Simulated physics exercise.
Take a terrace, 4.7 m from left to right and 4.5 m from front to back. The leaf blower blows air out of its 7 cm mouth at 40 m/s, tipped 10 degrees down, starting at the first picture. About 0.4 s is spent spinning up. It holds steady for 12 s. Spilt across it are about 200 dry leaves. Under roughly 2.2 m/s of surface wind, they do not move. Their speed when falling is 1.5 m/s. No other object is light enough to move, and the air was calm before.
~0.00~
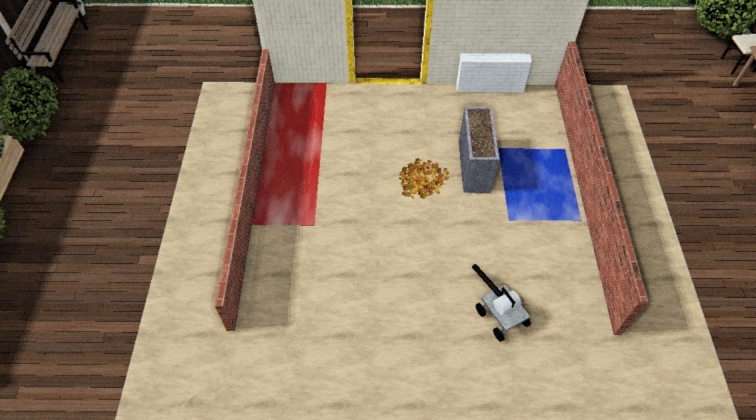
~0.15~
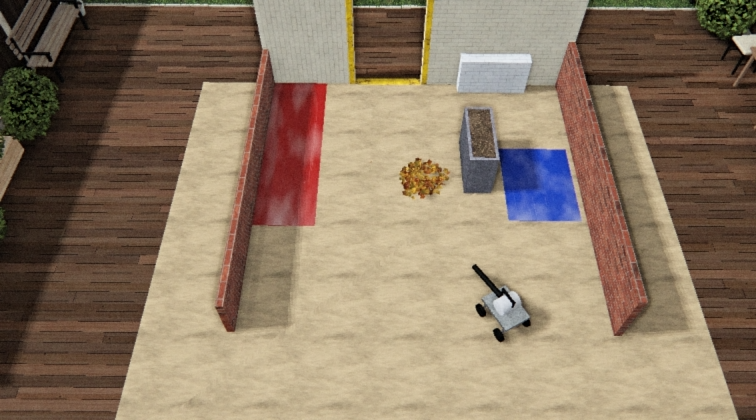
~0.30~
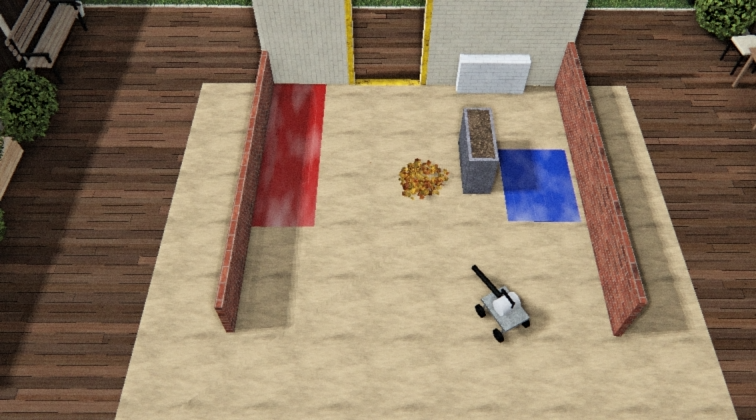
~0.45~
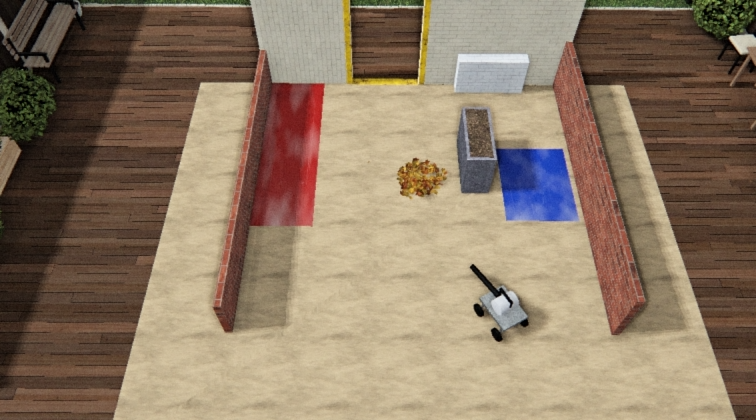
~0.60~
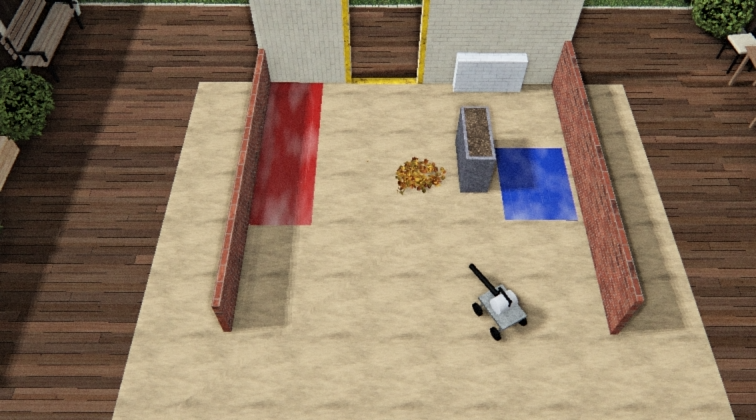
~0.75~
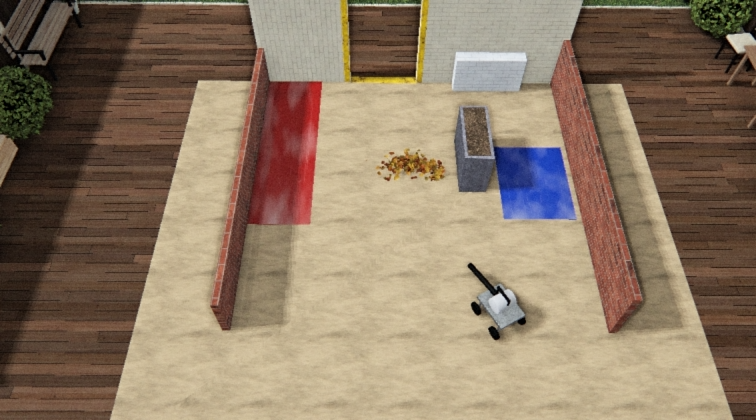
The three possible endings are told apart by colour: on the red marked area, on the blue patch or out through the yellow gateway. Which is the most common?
The yellow ending.
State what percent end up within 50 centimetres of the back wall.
Share: Around 30 percent.
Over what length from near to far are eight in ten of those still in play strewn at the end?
About 1.2 m from near to far.
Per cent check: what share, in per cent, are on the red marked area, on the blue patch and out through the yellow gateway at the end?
I'd estimate around 15 per cent at red, 0 per cent at blue and 60 per cent at yellow.
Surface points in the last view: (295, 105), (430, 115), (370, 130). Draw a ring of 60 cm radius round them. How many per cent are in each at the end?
I would say some 10 %, 20 % and 0 % respectively.
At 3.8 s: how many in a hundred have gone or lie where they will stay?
It comes to some 30 per cent.
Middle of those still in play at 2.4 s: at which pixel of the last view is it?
Around pixel (380, 84).
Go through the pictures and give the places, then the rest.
In the first frame, the middle of the dry leaves is near (421, 179), none has stirred yet and the mouth of the leaf blower is at (474, 266).
In the second frame, the middle of the dry leaves is near (421, 178), none has stirred yet, the blue patch is centred on (538, 184), the red marked area is centred on (293, 148) and the yellow gateway is centred on (388, 84).
In the third frame, the middle of the dry leaves is near (421, 178), none has stirred yet, the top of a planter is at (481, 133) and the top of a low wall is at (495, 59).
In the fourth frame, the middle of the dry leaves is near (419, 178) and none has stirred yet.
In the fifth frame, the middle of the dry leaves is near (419, 178), the farthest in sight from the leaf blower is at (414, 160) and about 10 % have left their places.
In the sixth frame, the middle of the dry leaves is near (413, 164), the farthest in sight from the leaf blower is at (386, 157) and about 65 % have left their places.
After 2.4 s the count stands so, 0 % are on the blue patch, 8 % on the red marked area and 38 % out through the yellow gateway; the middle of those still in play is near (380, 84).
After 3.8 s the count stands so, 0 % are on the blue patch, 10 % on the red marked area and 52 % out through the yellow gateway; the middle of those still in play is near (394, 85).
After 6.6 s the count stands so, 0 % are on the blue patch, 12 % on the red marked area and 58 % out through the yellow gateway; the middle of those still in play is near (403, 82).
After 12.0 s, at the end, 0 % are on the blue patch, 13 % on the red marked area and 60 % out through the yellow gateway; the middle of those still in play is near (408, 82).
